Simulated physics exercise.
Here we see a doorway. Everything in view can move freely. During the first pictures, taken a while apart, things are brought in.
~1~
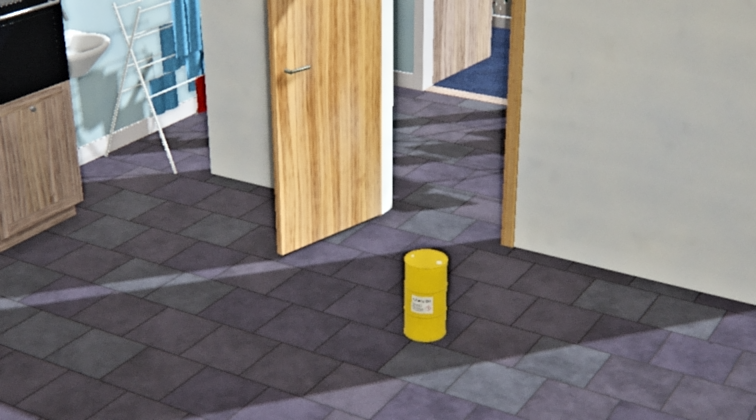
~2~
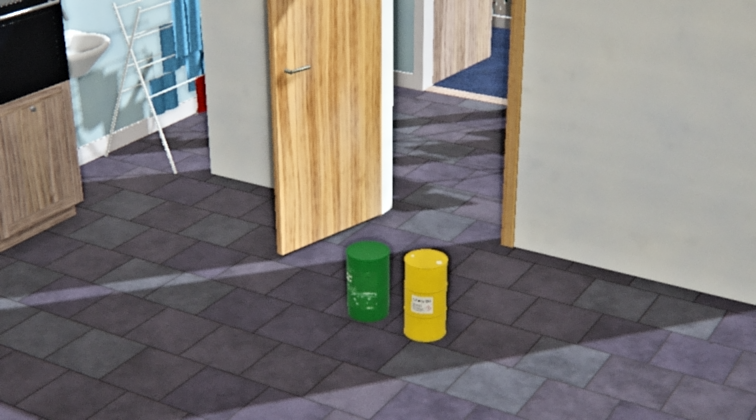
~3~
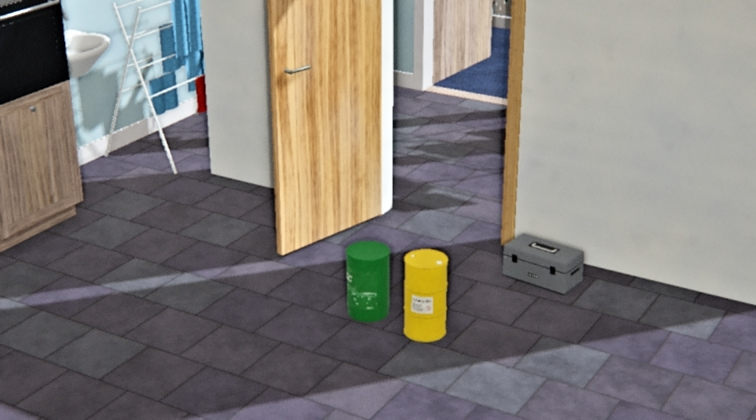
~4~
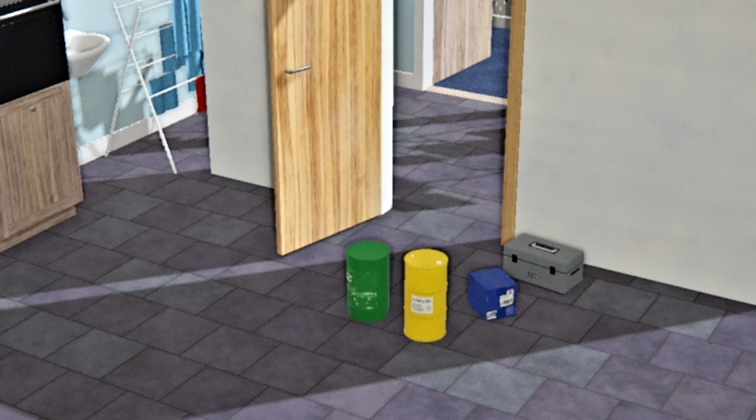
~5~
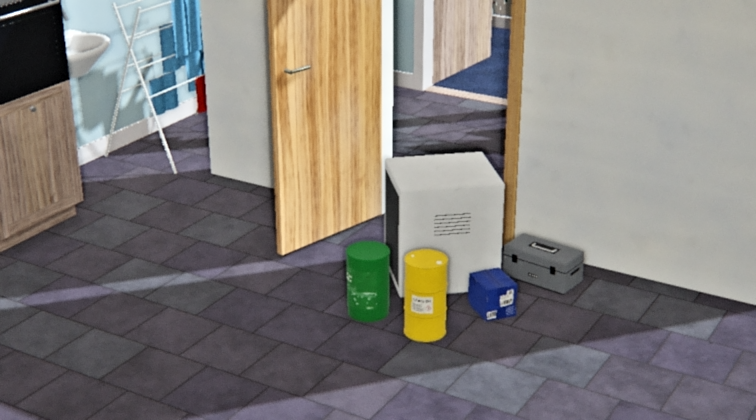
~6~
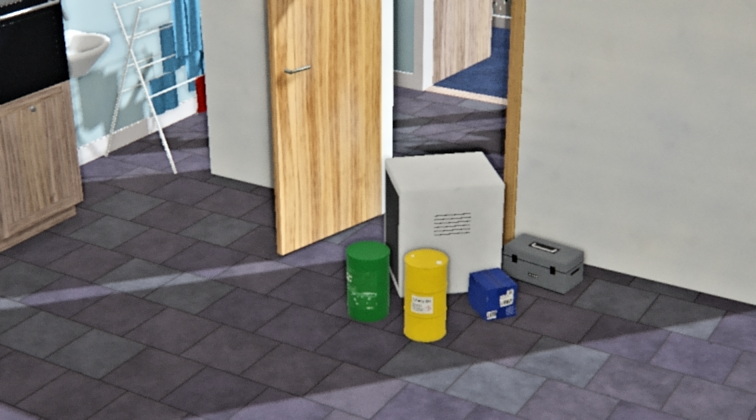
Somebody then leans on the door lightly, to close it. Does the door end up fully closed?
No, well, the door doesn't make it all the way in the end.
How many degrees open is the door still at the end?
It comes to about 55°.
Then, 0.40 s after the last picture, open by 92°.
Then, 0.60 s after the last picture, open by 78°.
Then, 0.80 s after the last picture, open by 62°.
At rest, open by 57°; all 5 in place. Seen from the same camera at the end, white appliance near (445, 224).
